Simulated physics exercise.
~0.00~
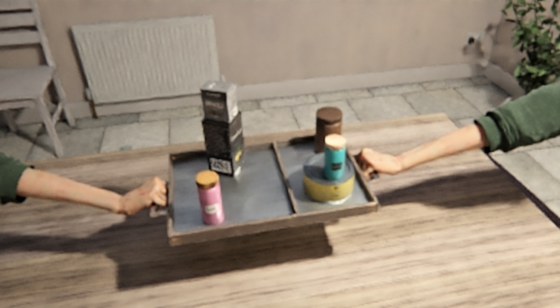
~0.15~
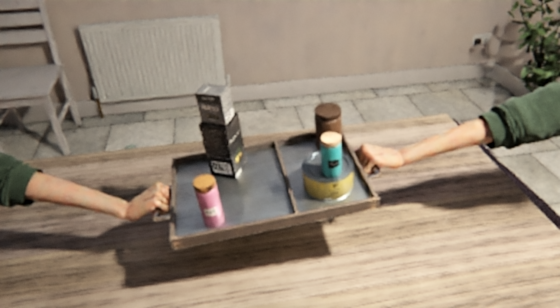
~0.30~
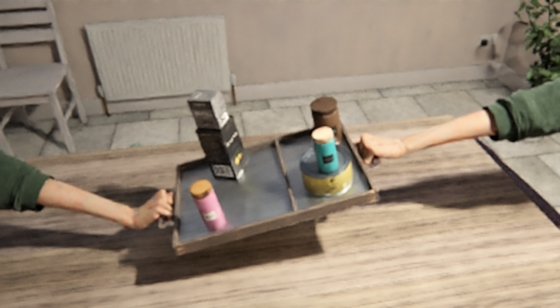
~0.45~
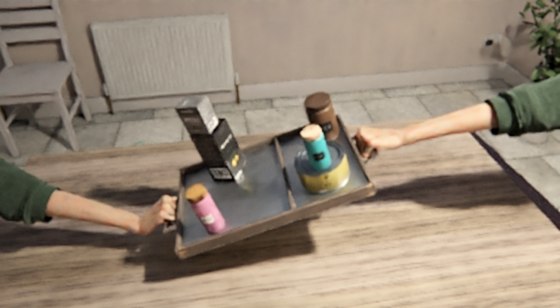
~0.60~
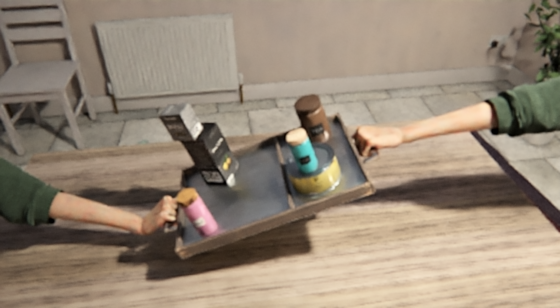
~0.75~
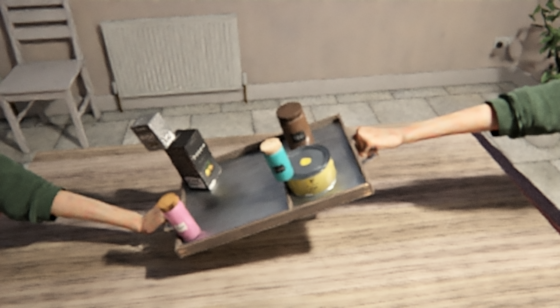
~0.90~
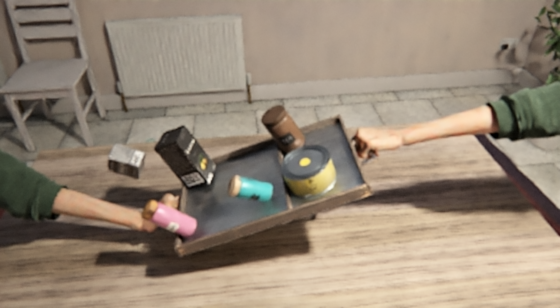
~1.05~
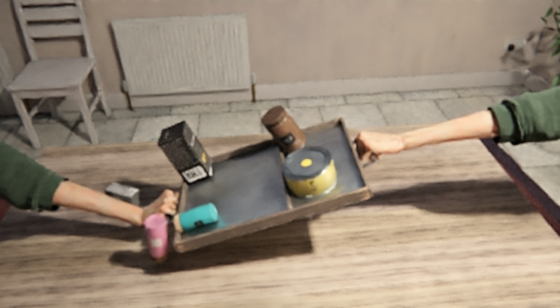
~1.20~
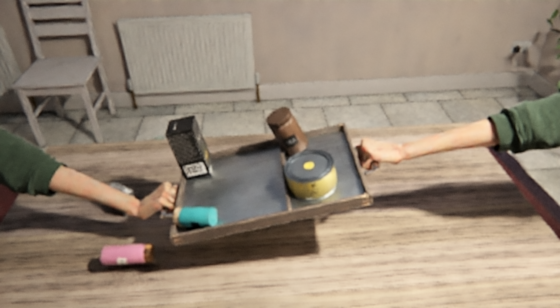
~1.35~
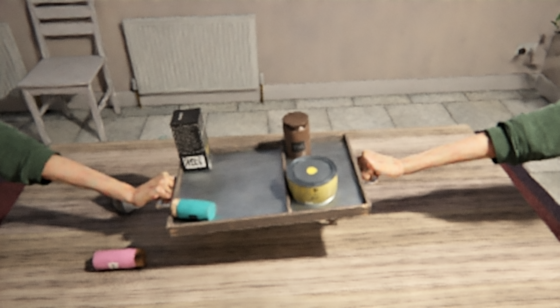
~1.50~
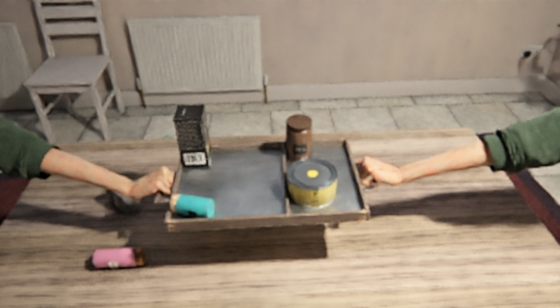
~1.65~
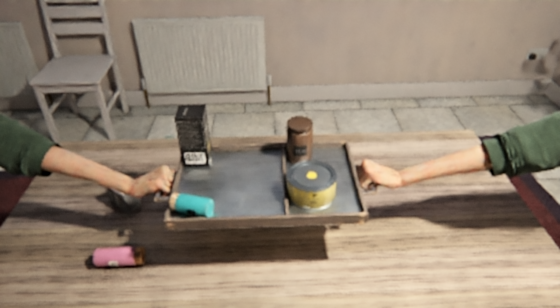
The clip shows two hands tilting a tray of containers down to the left, so a grey packet and a pink shaker fall off and a turquoise shaker topples, before they level it with the turquoise shaker lying beside the upright carton, brown jar and yellow tub.
